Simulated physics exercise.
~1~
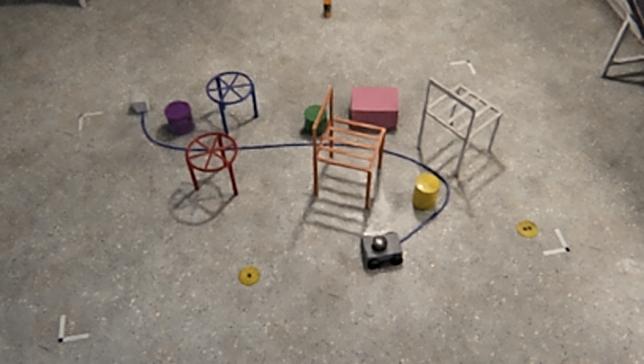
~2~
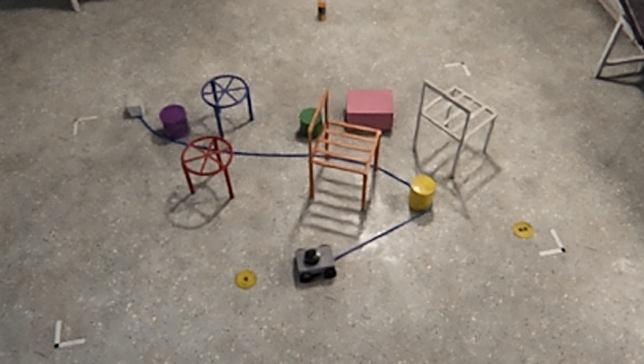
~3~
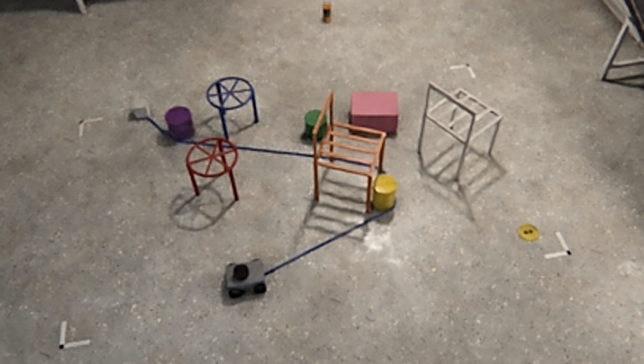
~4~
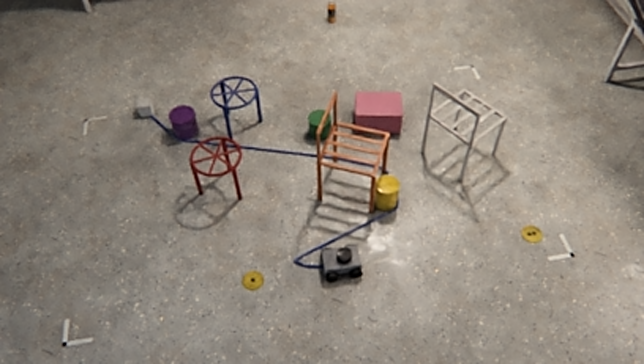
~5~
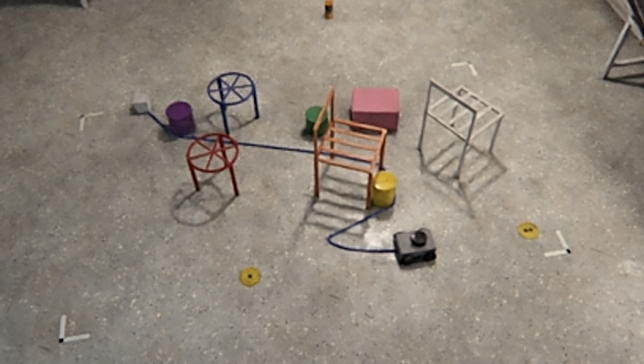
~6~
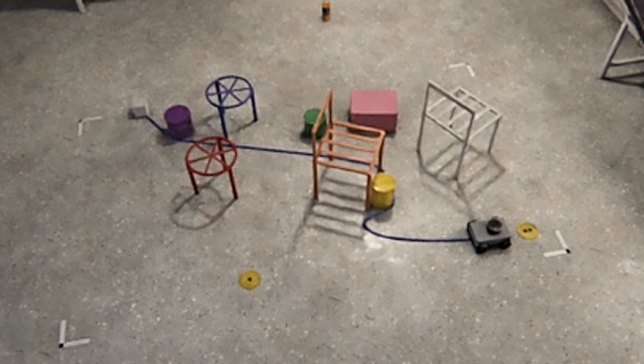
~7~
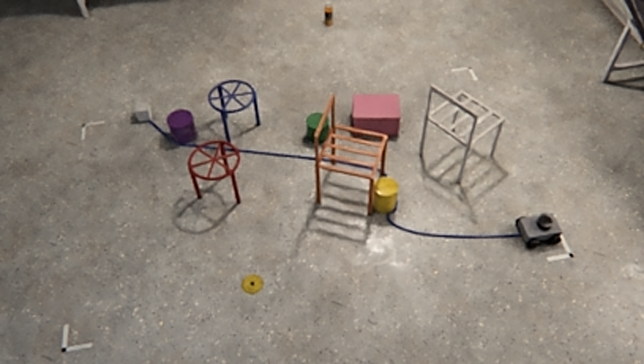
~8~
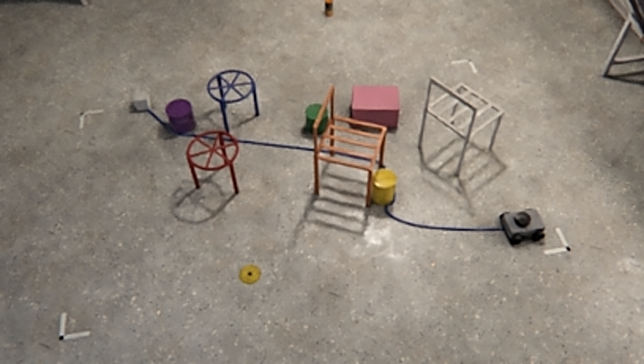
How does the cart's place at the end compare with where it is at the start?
At the start the cart sits just below the yellow tub, between the two yellow marks. By the end it is farther right and slightly higher up, over the right-hand yellow mark near the tape corner.
